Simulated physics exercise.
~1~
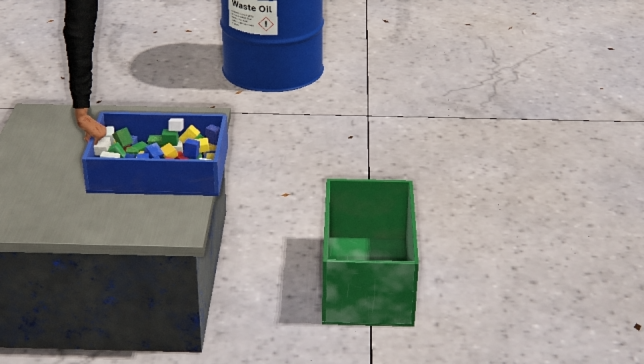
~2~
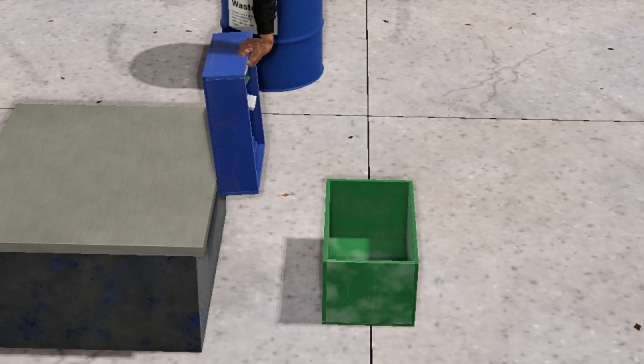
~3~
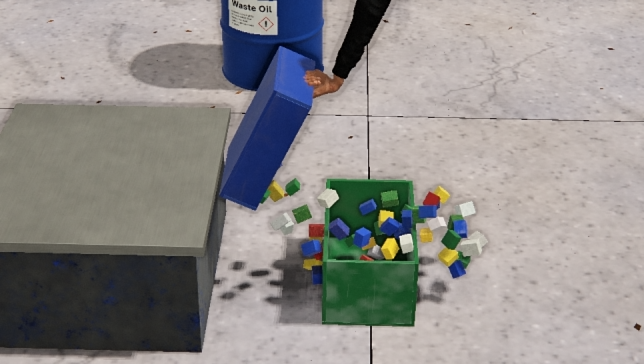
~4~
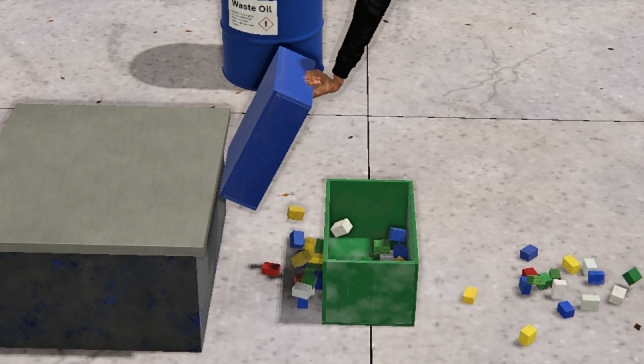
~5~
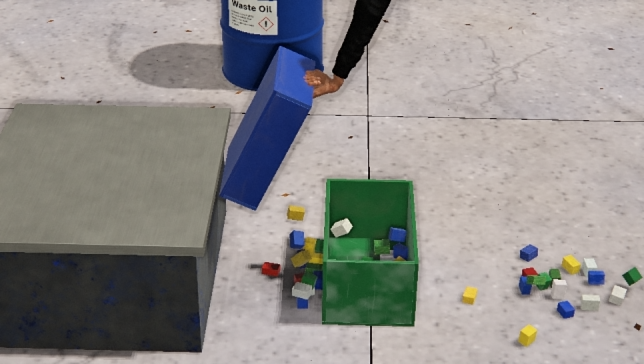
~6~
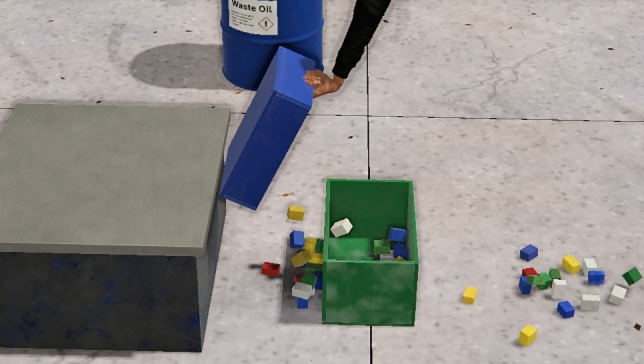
To begin with, a hand in a dark sleeve holds a blue crate of colourful toy bricks at the end of a grey bench, with an empty green trough on the floor below. The hand swings the crate up onto its side, over the bench's right edge. It tips further, and the bricks tumble out in a loose spray over and around the trough. Some land inside, some drop to its left, and others scatter well to the right. Finally, the crate stays tilted in the hand while the bricks lie still.
